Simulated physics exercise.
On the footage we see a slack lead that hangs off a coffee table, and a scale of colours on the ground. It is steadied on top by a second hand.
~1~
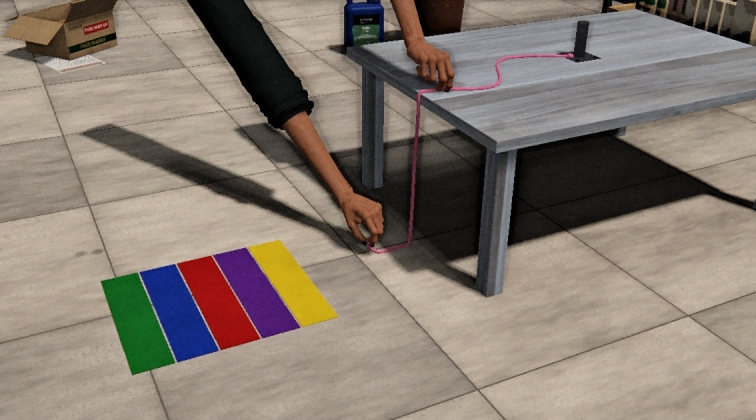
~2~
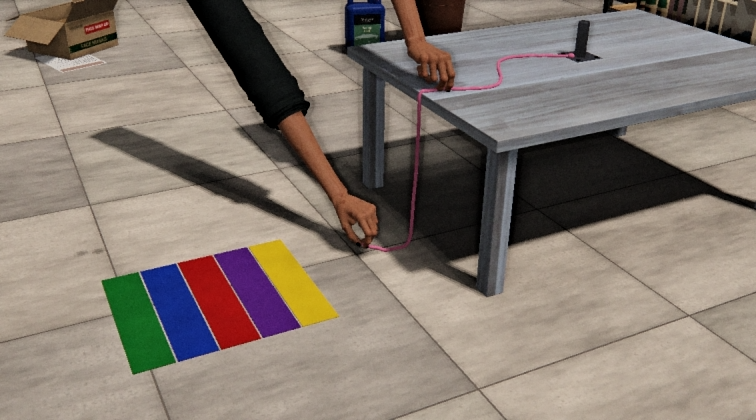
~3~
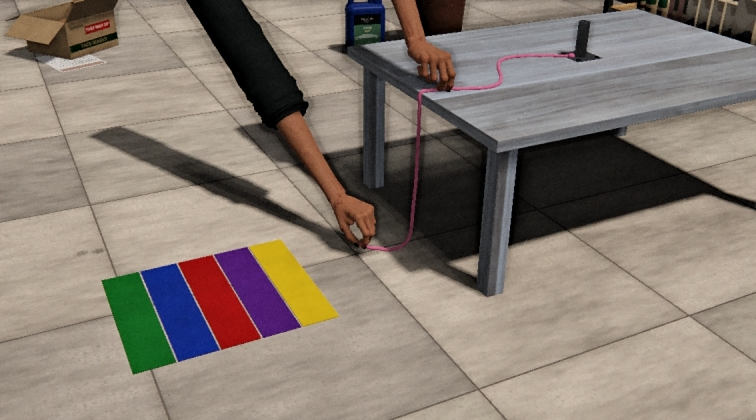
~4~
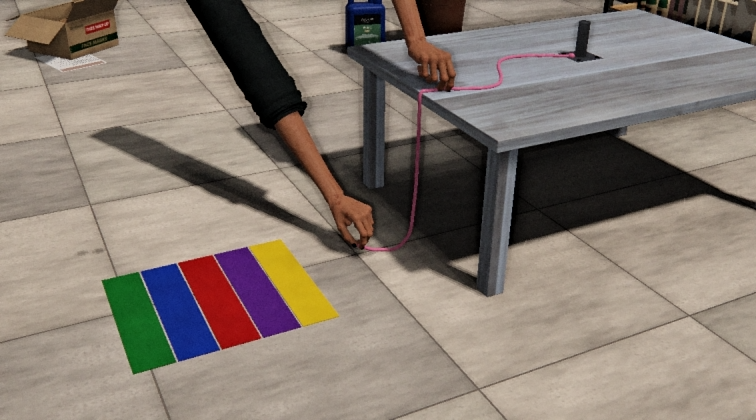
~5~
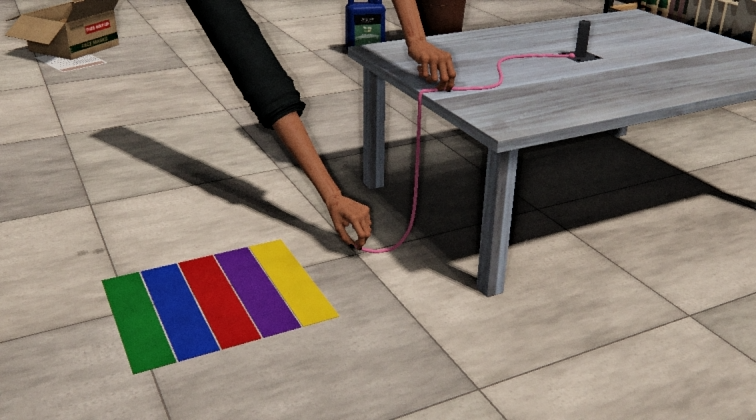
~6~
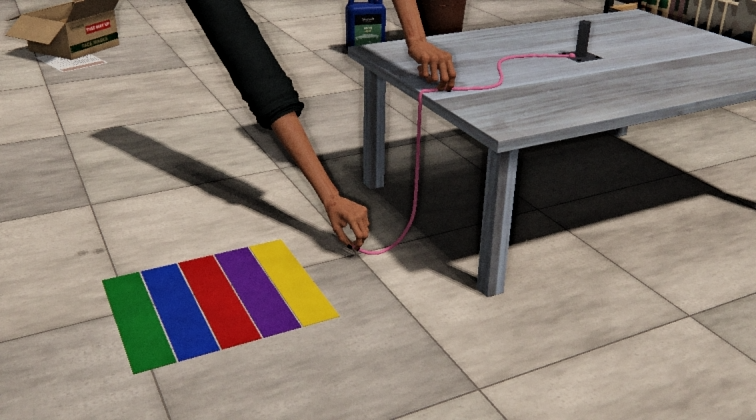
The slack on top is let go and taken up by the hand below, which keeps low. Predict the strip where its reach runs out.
Its reach runs out at the red strip.
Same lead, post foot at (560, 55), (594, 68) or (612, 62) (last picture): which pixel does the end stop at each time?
(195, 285), (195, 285) and (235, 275).
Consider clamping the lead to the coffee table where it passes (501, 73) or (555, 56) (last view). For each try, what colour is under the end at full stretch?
In order, purple and red.
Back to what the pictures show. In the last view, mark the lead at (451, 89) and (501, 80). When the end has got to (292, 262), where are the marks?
One heads to (417, 103) and the other heads to (467, 81).
A little later, end near (292, 262); over yellow.
Next, end near (244, 273); over purple.
When it is tight, end near (215, 280); over red. It gets as far as the red strip.
